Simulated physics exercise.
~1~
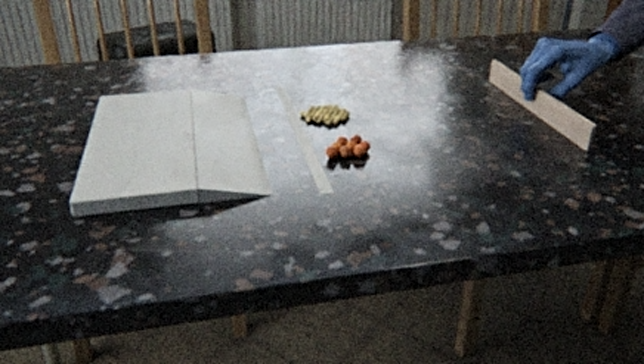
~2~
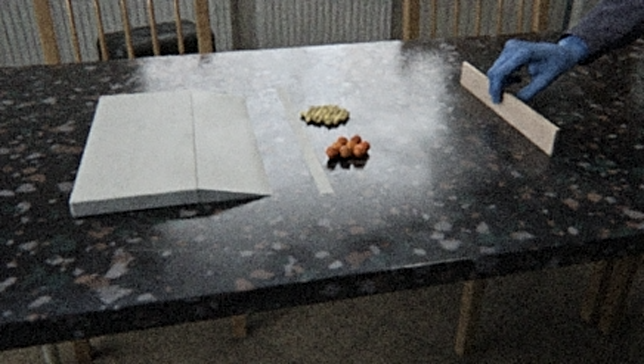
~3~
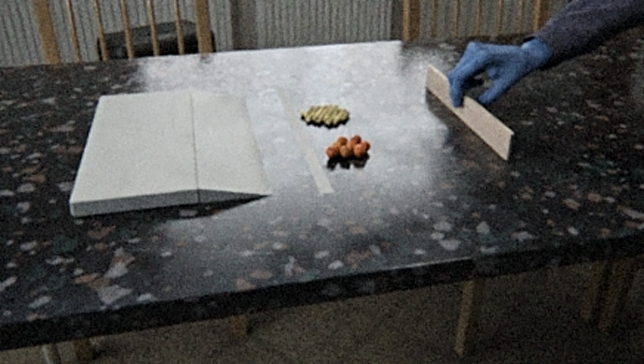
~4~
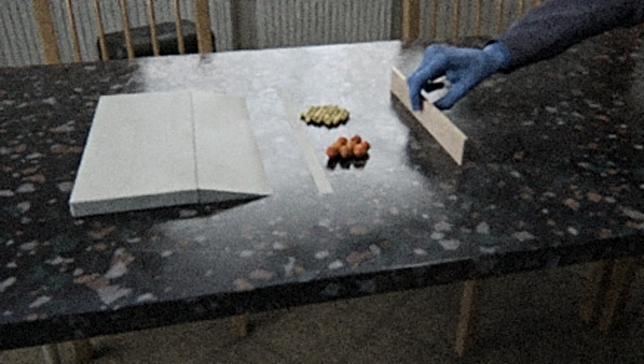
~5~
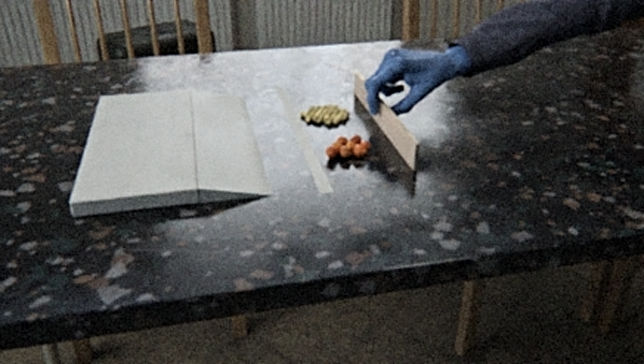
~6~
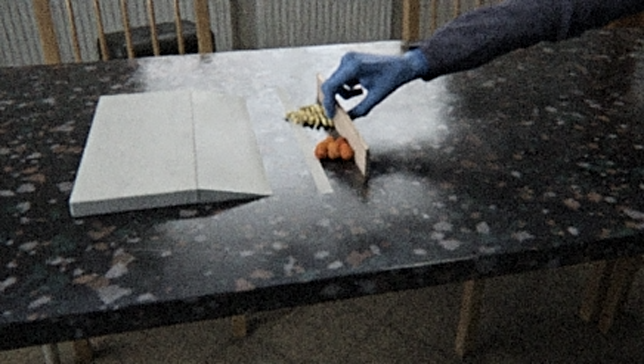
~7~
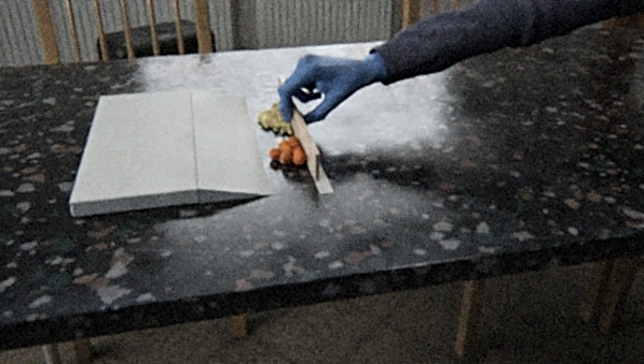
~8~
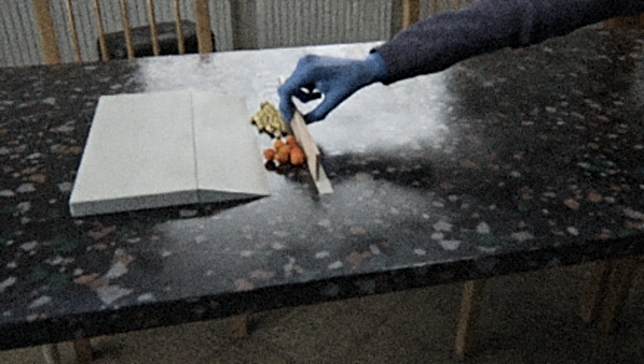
On a speckled table, a gloved hand sweeps two small piles left, stopping before the ramp.
